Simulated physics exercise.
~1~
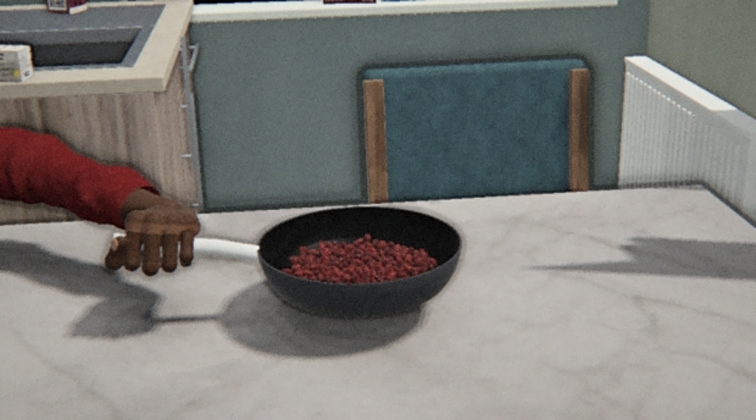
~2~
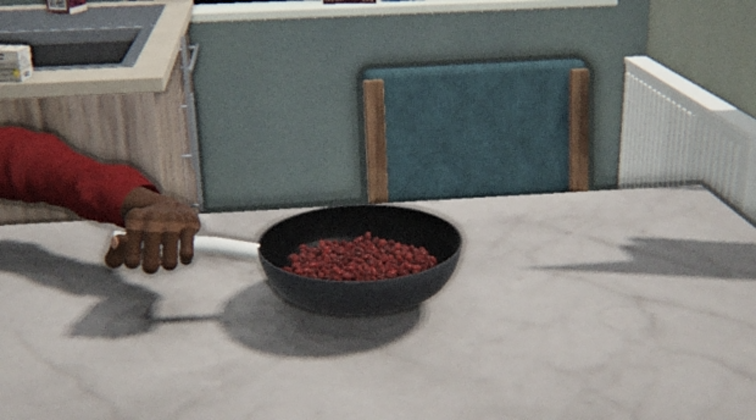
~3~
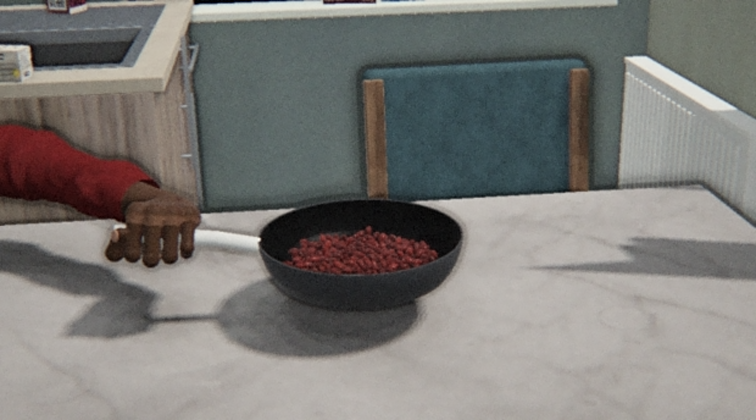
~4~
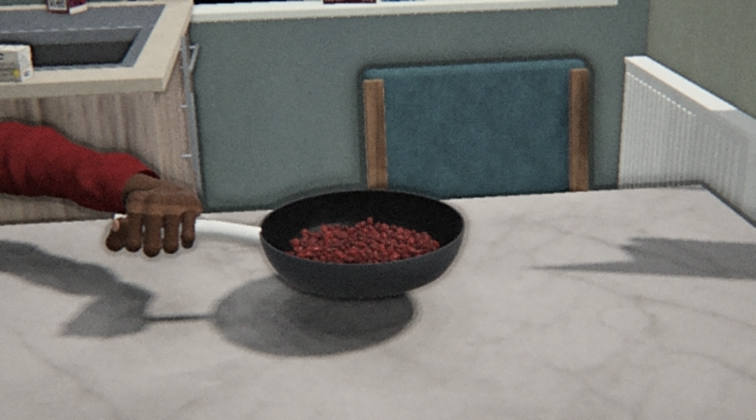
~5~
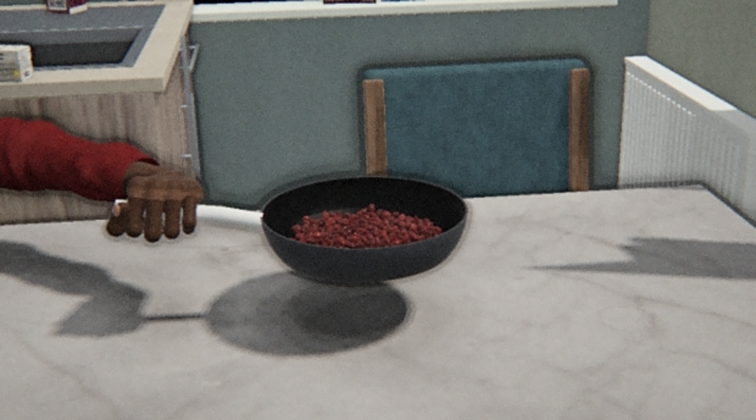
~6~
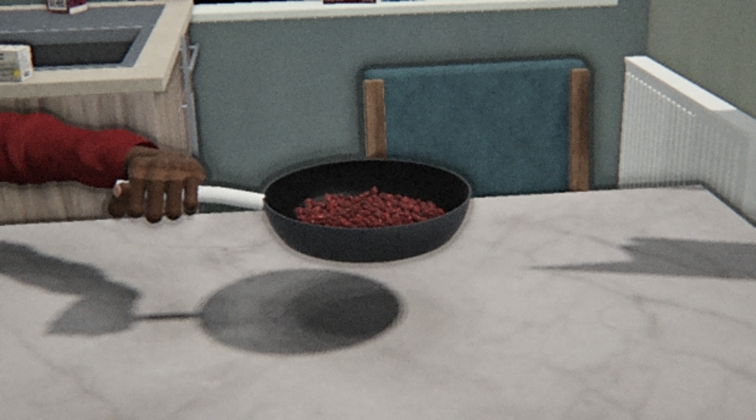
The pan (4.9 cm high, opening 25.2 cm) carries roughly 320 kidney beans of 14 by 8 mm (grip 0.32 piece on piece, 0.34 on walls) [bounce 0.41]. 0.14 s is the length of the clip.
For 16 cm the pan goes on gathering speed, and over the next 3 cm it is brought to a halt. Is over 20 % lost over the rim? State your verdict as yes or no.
Verdict: No.
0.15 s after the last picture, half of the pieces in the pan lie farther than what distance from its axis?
7.0 cm, roughly.
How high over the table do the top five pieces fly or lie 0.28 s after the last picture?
Around 31 cm above the table.
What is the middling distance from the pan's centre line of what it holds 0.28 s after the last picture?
That comes to about 7.0 centimetres.
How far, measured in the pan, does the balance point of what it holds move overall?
Net shift: Near 4.0 cm.
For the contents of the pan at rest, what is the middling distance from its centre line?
I'd put it close to 7.0 cm.
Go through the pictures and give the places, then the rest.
The first picture shows pan at (361, 290); tilt 0 degrees; moved 0.0 cm; top of the load at (366, 245).
The second picture shows pan at (361, 288); tilt 0 degrees; moved 0.3 cm; top of the load at (366, 243).
The third picture shows pan at (362, 281); tilt 0 degrees; moved 1.1 cm; top of the load at (367, 237).
The fourth picture shows pan at (363, 270); tilt 0 degrees; moved 2.4 cm; top of the load at (368, 228).
The fifth picture shows pan at (365, 255); tilt 0 degrees; moved 4.3 cm; top of the load at (370, 215).
The sixth picture shows pan at (368, 234); tilt 0 degrees; moved 6.7 cm; top of the load at (373, 198).
Then, 0.15 s after the last picture, pan 100 %; middle of the pieces not yet landed near (392, 86).
Then, 0.28 s after the last picture, pan 95 %, in the air 5 %; middle of the pieces not yet landed near (417, 78).
Then, 0.39 s after the last picture, pan 90 %, in the air 10 %; middle of the pieces not yet landed near (426, 121).
Then, 0.50 s after the last picture, pan 90 %, fallen right of where it stops 5 %, in the air 5 %; middle of the pieces not yet landed near (420, 127).
In the end, pan 90 %, fallen right of where it stops 10 %.
